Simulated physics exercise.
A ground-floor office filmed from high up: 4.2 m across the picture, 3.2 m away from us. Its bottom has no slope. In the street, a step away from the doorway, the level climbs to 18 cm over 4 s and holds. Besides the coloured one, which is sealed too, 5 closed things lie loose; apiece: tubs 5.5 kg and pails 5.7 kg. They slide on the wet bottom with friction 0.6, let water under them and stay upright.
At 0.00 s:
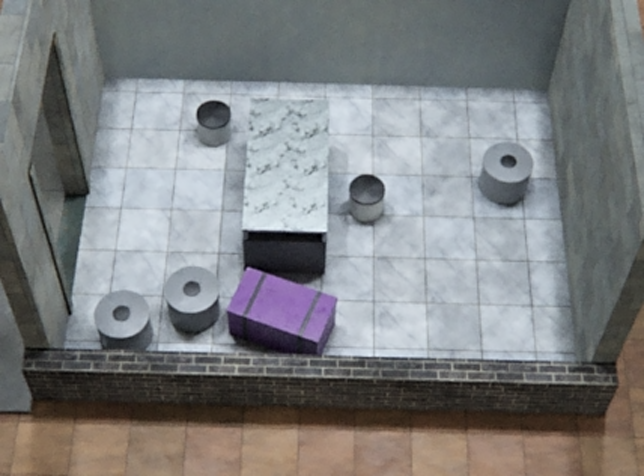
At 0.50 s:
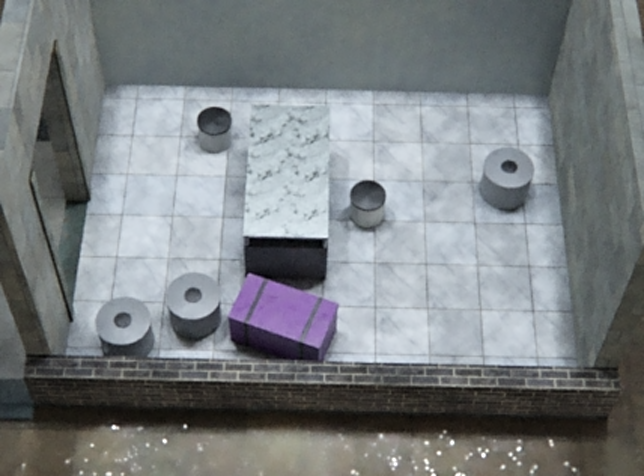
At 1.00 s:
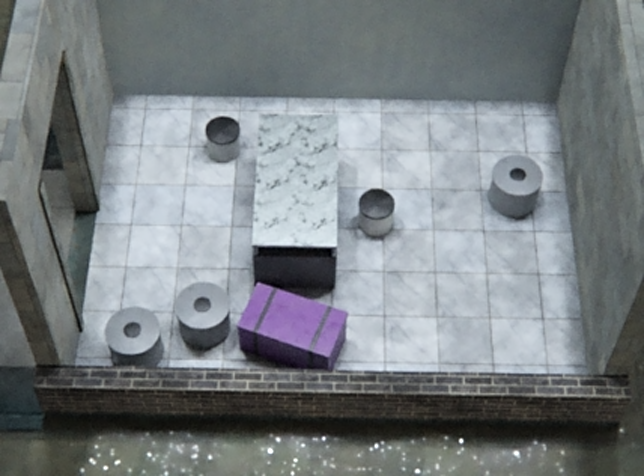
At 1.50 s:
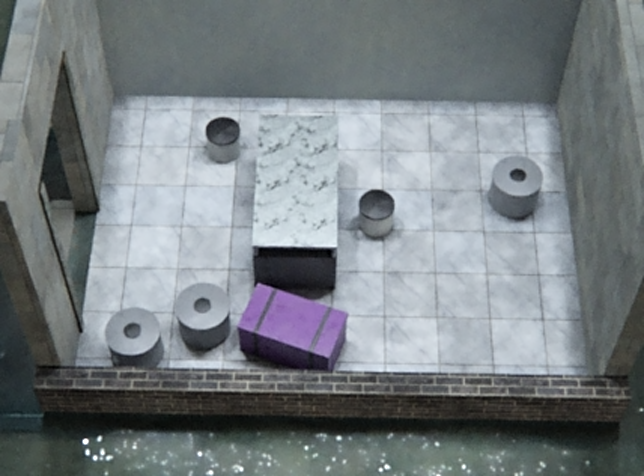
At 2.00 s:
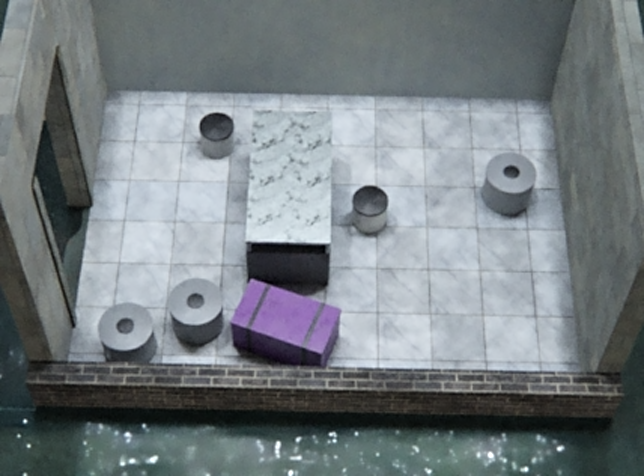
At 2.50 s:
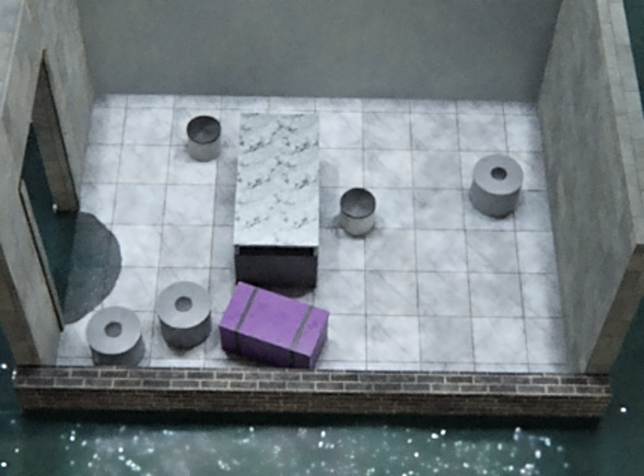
Water rising outside a walled room and spreading in through the left doorway, while the purple trunk and grey containers stay still.
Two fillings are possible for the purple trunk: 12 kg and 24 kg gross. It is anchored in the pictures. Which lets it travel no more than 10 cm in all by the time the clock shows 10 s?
I expect that neither weight holds it.
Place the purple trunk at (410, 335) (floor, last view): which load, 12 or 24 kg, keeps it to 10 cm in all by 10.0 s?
Neither holds.
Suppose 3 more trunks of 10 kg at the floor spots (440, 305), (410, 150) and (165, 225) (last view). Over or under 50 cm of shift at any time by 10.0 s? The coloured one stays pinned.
In turn: Under, short of it, over.
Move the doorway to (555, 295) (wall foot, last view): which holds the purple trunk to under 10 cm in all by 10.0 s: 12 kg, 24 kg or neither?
In that case neither load is enough.
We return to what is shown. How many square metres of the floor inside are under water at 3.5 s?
About 2.0 m2.
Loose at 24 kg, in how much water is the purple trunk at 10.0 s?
Roughly 5 cm.
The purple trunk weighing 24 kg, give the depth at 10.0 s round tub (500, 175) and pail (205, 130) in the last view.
About 7 and 7 cm.
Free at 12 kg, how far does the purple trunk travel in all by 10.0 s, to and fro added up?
Some 300 cm in all.
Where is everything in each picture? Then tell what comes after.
In the first picture, the purple trunk at (282, 304), on the bottom; 0.0 m2 under water; 0 of 6 have shifted.
In the second picture, the purple trunk at (284, 310) rests on the ground; water covers 0.0 m2; 0 of 6 have shifted.
In the third picture, the purple trunk at (293, 319) rests on the ground; 0.0 m2 under water; 0 of 6 have shifted.
In the fourth picture, the purple trunk at (293, 320) rests on the ground; water covers 0.0 m2; 0 of 6 have shifted.
In the fifth picture, the purple trunk at (286, 316), on the bottom; water covers 0.0 m2; 0 of 6 have shifted.
In the sixth picture, the purple trunk at (274, 318), on the bottom; 0.3 m2 under water; 0 of 6 have shifted.
After 3.5 s the purple trunk would be 0 cm from its start with 12 kg and 0 cm from its start with 24 kg; 0 cm of water round it then.
After 4.5 s the purple trunk would be 0 cm from its start with 12 kg and 0 cm from its start with 24 kg; 2 cm of water round it then.
After 7.0 s the purple trunk would be 106 cm from its start with 12 kg and 45 cm from its start with 24 kg; 6 cm of water round it then.
After 10.0 s the purple trunk would be 215 cm from its start with 12 kg and 94 cm from its start with 24 kg; 5 cm of water round it then.
